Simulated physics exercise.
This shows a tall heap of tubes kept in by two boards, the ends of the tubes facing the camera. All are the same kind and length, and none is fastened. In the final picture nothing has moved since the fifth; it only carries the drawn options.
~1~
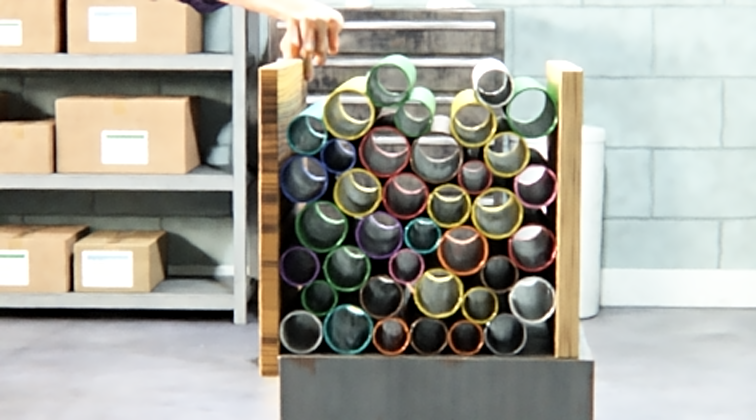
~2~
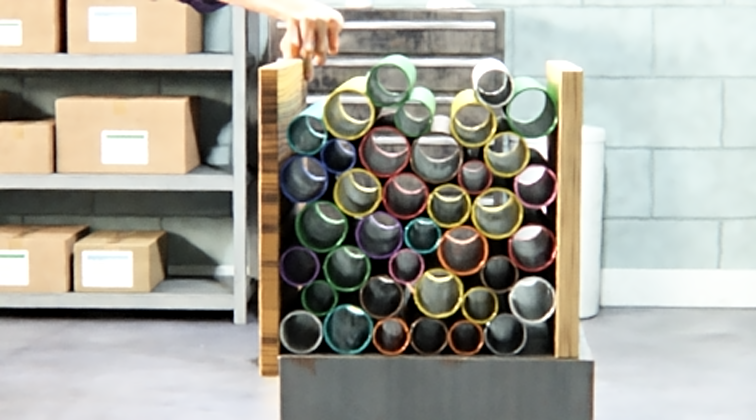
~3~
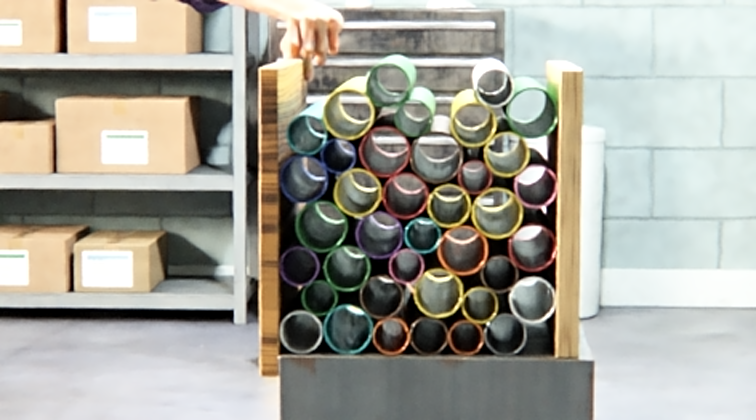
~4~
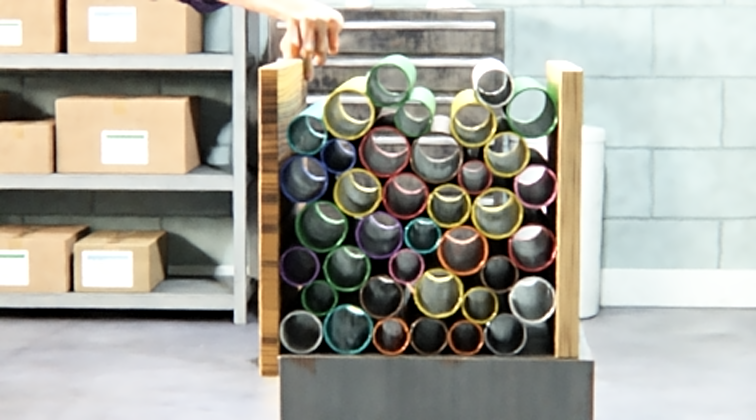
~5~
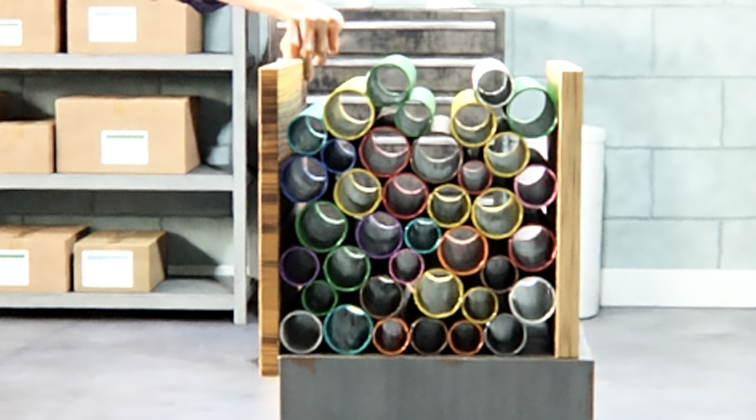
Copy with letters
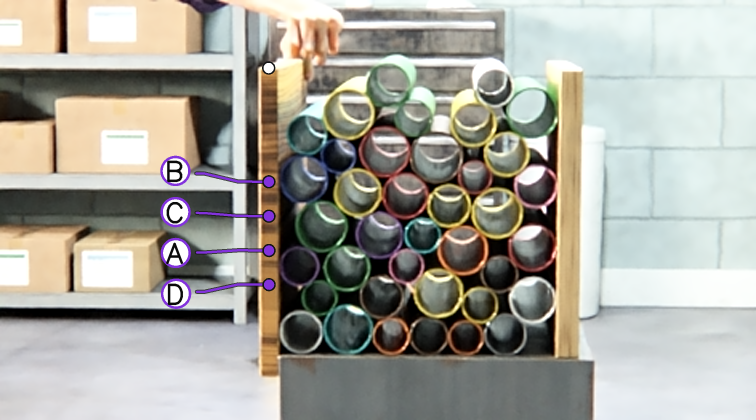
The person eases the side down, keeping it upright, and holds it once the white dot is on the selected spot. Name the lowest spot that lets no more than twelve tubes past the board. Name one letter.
Stop at D.
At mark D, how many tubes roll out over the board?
At D the number is five.
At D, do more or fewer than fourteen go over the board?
It loses fewer than fourteen.
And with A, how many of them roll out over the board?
The count is five.
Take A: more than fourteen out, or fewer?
Fewer than fourteen.
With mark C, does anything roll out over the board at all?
Yes.
On the marked copy, A at (269, 251); B at (269, 182); C at (269, 217); D at (269, 285); the white dot at (268, 68).
Following D. Soon after the start, top of the board (279, 159).
Later, top of the board (279, 260).
In the end, top of the board (279, 284), about five out over the board.
As for the rest, A about five out over the board; B none out over the board; C about five out over the board.
